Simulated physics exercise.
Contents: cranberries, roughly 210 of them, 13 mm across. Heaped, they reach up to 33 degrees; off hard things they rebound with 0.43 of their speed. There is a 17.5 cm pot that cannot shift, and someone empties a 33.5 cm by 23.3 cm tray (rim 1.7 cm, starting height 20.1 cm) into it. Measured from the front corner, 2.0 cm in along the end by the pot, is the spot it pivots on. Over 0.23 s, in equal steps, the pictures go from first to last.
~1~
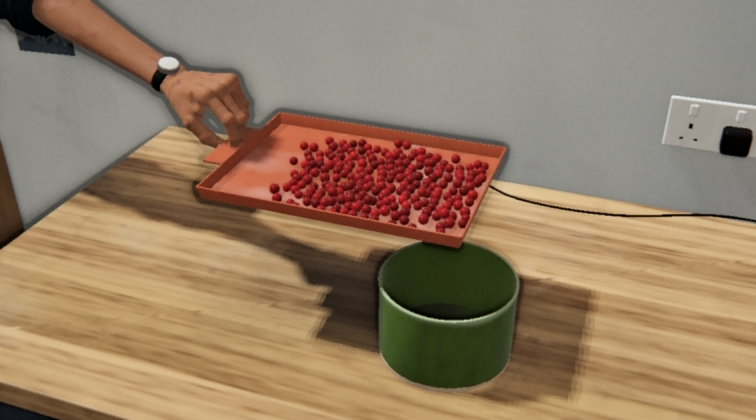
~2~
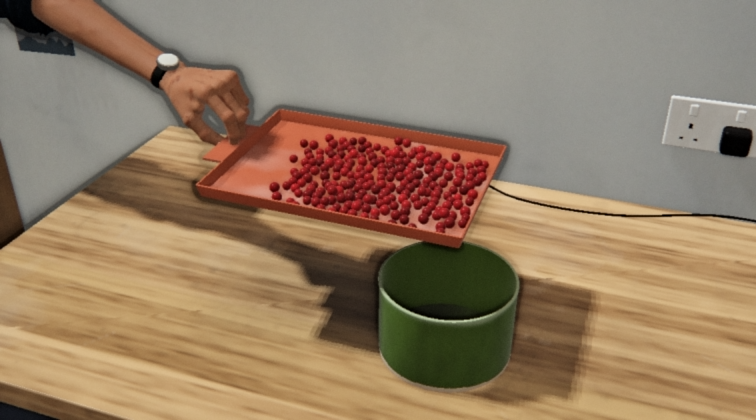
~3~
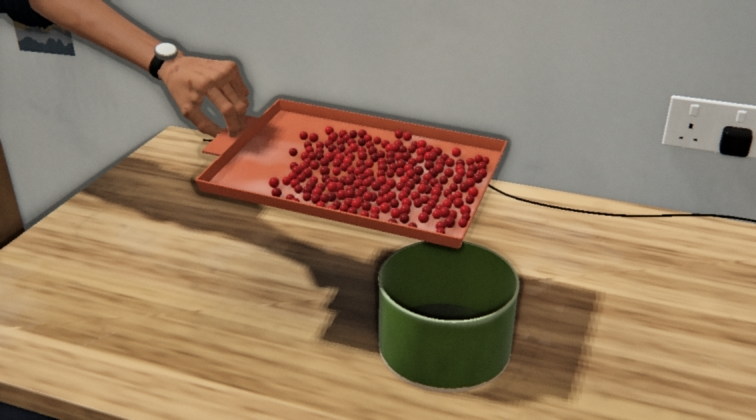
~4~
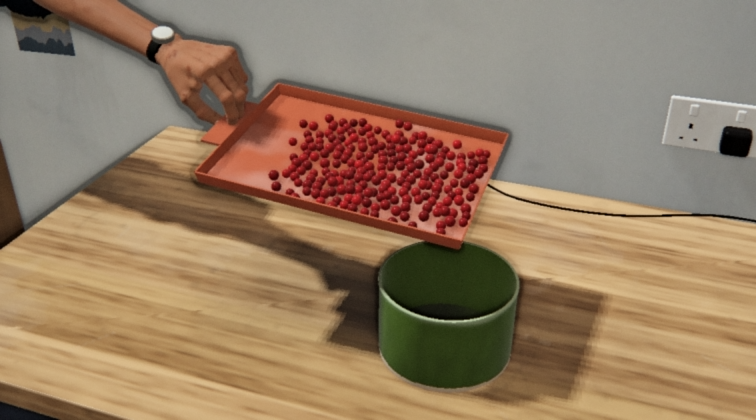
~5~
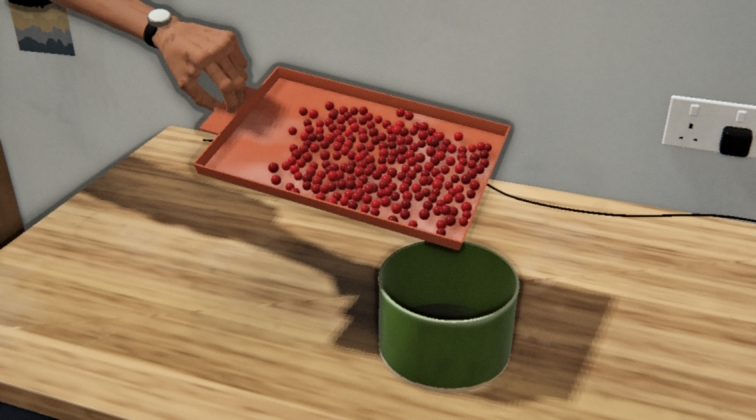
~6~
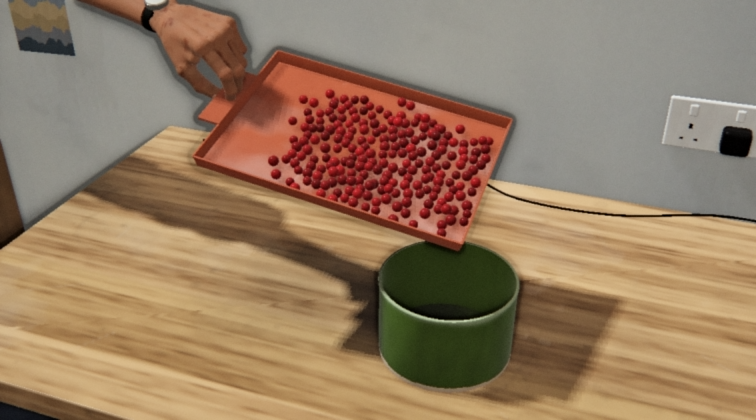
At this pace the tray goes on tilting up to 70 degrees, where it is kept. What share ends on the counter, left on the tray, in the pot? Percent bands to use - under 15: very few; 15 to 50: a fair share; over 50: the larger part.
Counter - very few, tray - the larger part, pot - very few.
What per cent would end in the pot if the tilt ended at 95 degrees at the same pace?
Estimated share: About 5 %.
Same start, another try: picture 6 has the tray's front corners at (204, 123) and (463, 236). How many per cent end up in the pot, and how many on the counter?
That works out as pot 0 and counter 5.
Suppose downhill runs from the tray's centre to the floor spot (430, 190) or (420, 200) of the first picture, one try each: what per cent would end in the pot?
That would be close to 0 per cent, then close to 0 per cent.
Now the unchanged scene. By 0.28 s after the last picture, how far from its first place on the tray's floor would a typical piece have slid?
Displacement on the tray: Roughly 3 cm.
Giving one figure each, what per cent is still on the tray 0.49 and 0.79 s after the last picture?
The figures go 100 and then 100.
Then, 0.28 s after the last picture, tilt 43 degrees; the tray holds 100 %, the pot 0 %.
Then, 0.49 s after the last picture, tilt 61 degrees; the tray holds 100 %, the pot 0 %.
Then, 0.79 s after the last picture, tilt 70 degrees; the tray holds 100 %, the pot 0 %.
In the end, counter 5 %, tray 95 %, pot 0 %.
